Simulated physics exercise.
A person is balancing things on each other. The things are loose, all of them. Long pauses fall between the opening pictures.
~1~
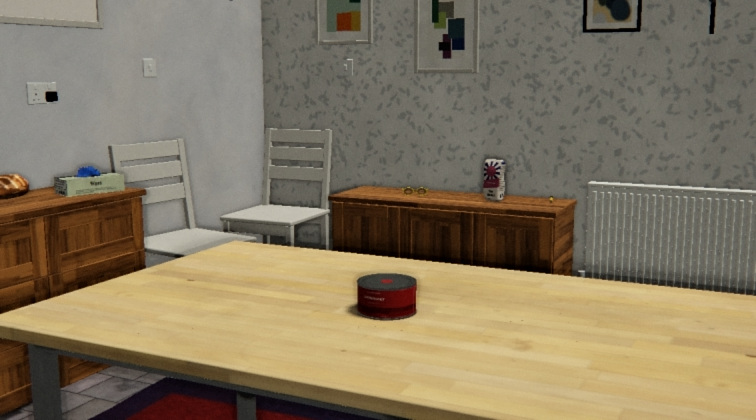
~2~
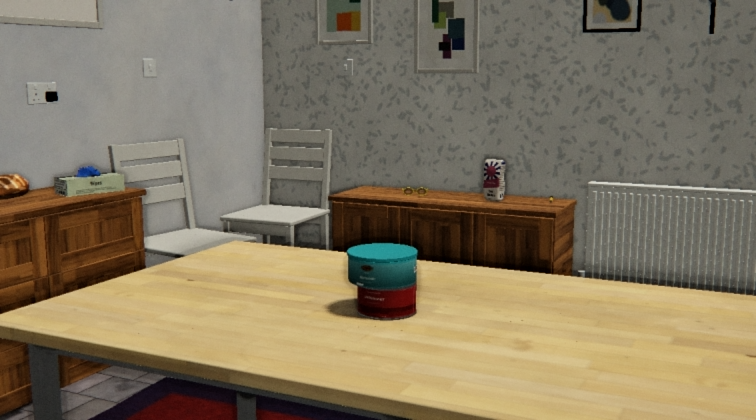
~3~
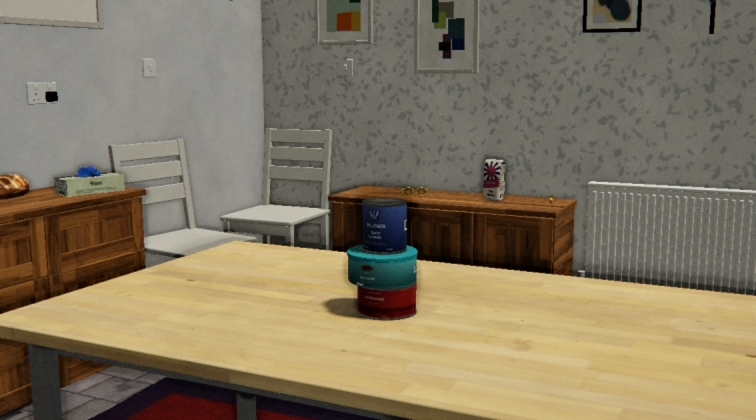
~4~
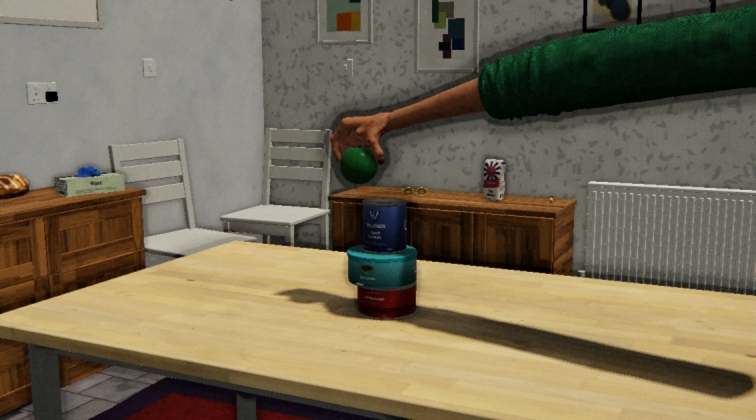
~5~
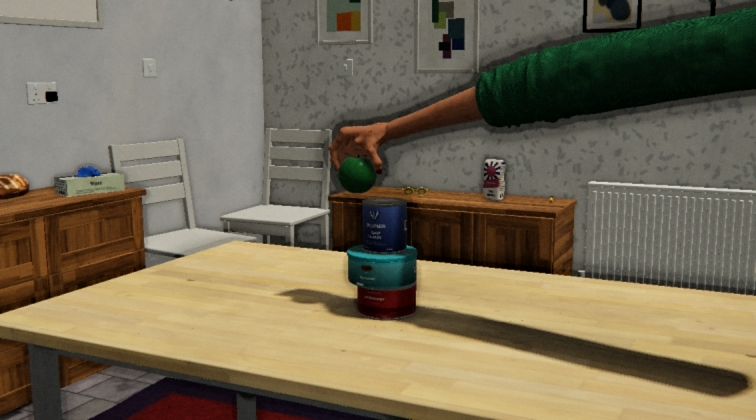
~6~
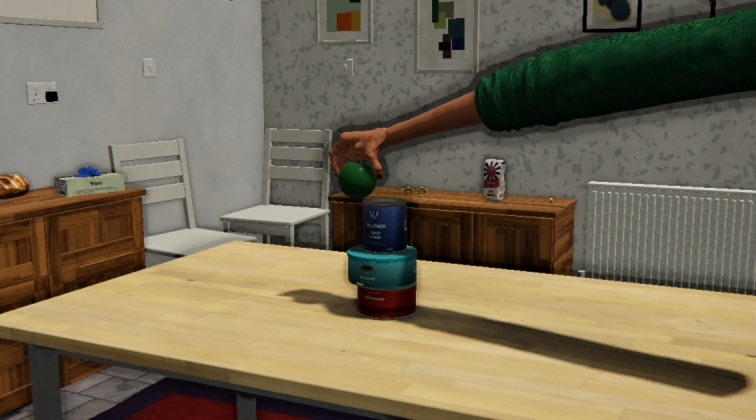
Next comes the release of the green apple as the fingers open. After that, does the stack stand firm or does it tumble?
My guess: It won't stay upright.
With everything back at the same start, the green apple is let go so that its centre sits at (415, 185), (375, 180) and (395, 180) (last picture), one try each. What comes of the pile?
Collapses; stays standing; stays standing.
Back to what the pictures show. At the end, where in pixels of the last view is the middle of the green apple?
It finishes at about (319, 283).
Then, 0.30 s on from there, green apple now fallen.
Then, 0.40 s on from there, things are still on the move.
Then, 0.50 s on from there, as before.
In the end, fallen, green apple; the other 3 unmoved. At the end, from the last picture's camera, green apple near (319, 283). The pile comes apart.
